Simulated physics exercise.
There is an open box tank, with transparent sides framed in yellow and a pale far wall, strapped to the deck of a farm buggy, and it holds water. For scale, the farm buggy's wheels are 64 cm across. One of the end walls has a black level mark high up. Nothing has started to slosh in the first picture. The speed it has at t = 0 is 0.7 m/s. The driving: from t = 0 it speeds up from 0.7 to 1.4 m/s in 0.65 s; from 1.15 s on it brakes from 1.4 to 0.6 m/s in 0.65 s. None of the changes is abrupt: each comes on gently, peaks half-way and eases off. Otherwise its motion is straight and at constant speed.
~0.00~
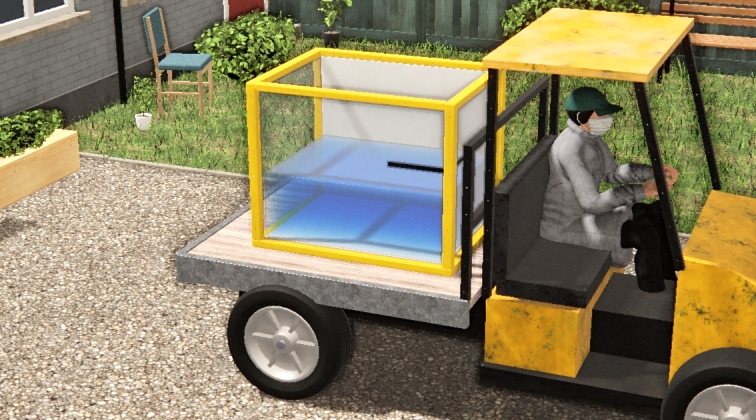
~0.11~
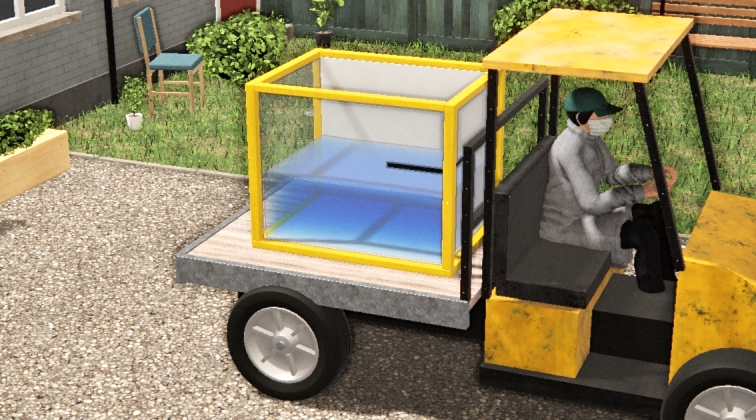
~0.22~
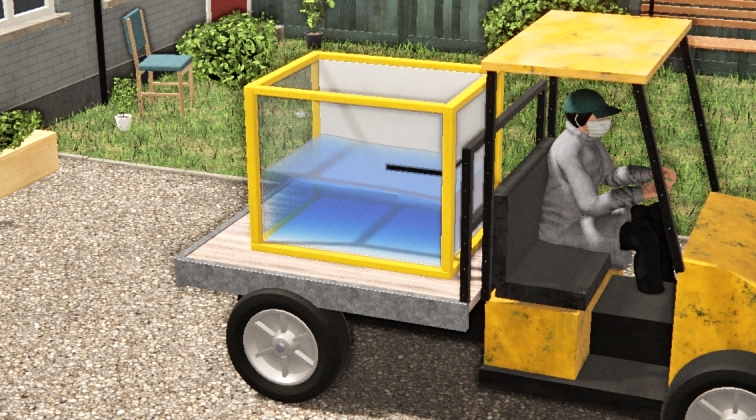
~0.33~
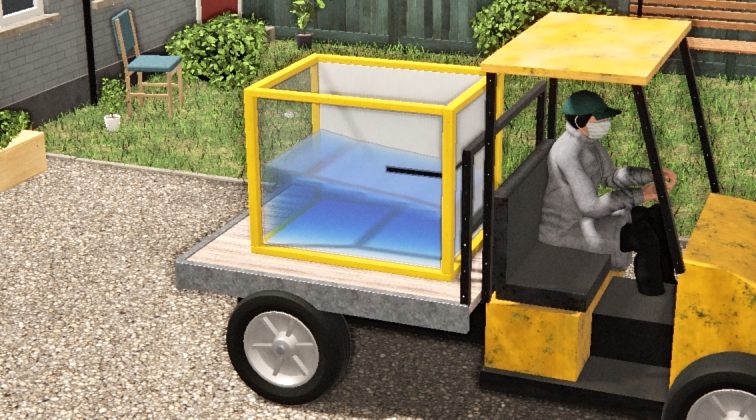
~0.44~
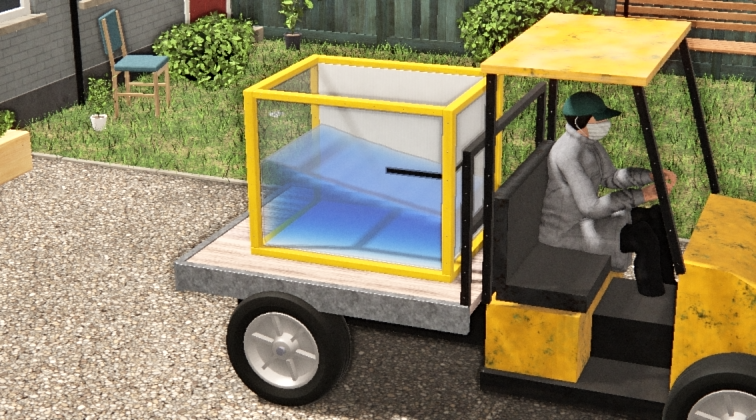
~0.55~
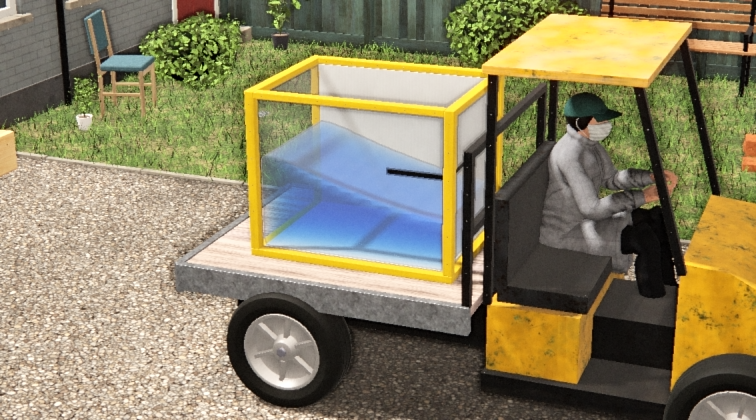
A masked driver in a green cap drives a yellow buggy rightward as tank water tilts up towards the back.
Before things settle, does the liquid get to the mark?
Yes.
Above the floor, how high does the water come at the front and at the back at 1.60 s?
Level: ~ 42 cm in front; 22 cm behind.
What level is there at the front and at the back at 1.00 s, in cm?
Roughly 40 cm in front and 34 cm behind.
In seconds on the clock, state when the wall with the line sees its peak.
Time of peak: Around 1.2 s.
By 1.00 s front 41 cm, middle 36 cm, back 34 cm above the floor; no loss so far.
By 1.60 s front 41 cm, middle 39 cm, back 23 cm above the floor; no loss so far.
By 2.30 s front 29 cm, middle 36 cm, back 40 cm above the floor; no loss so far.
By 4.78 s the waves are smaller; the highest at the front wall was 52 cm, at 1.25 s, against a line at 50 cm.
